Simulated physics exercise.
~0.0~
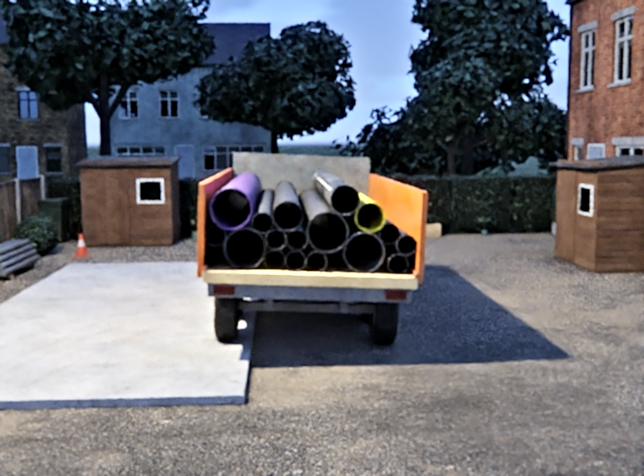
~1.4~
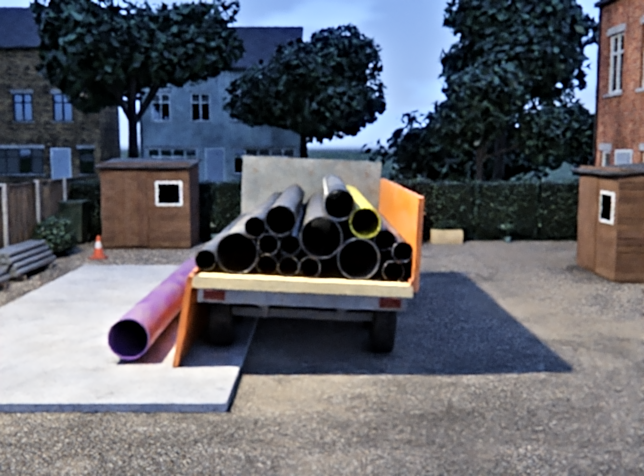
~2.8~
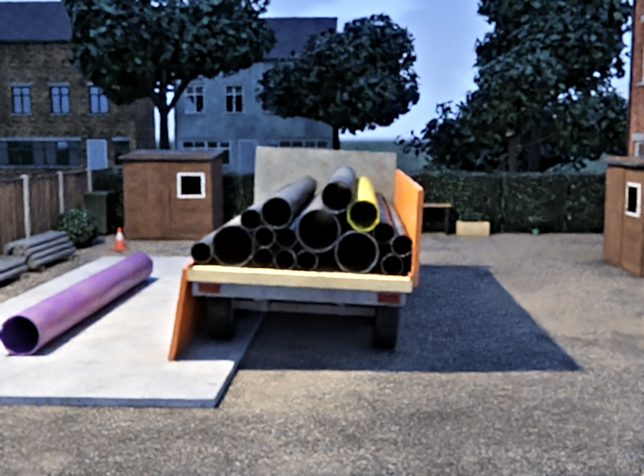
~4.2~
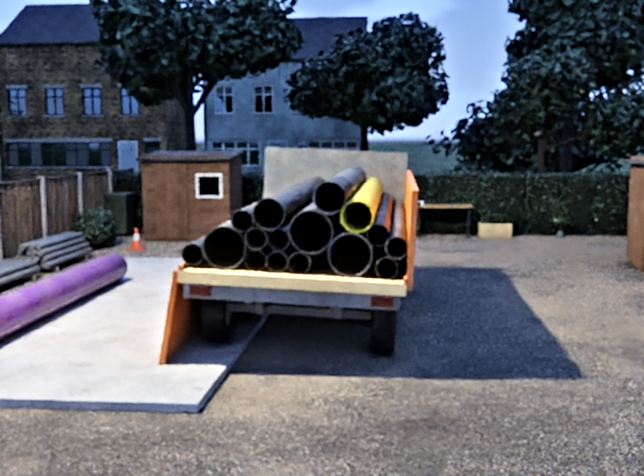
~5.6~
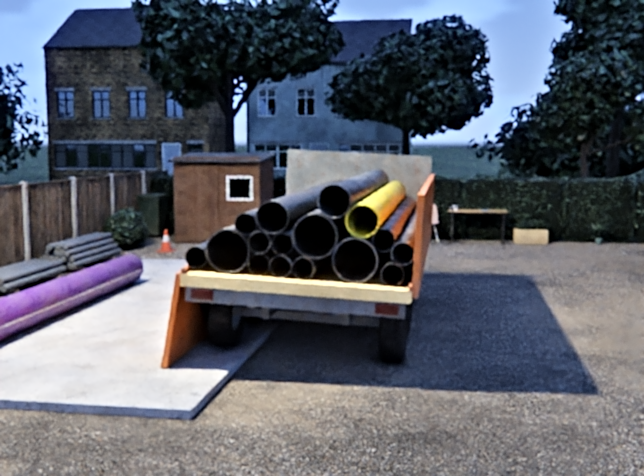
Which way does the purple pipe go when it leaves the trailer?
The purple pipe goes to the left, dropping off the trailer and rolling across the pale slab.
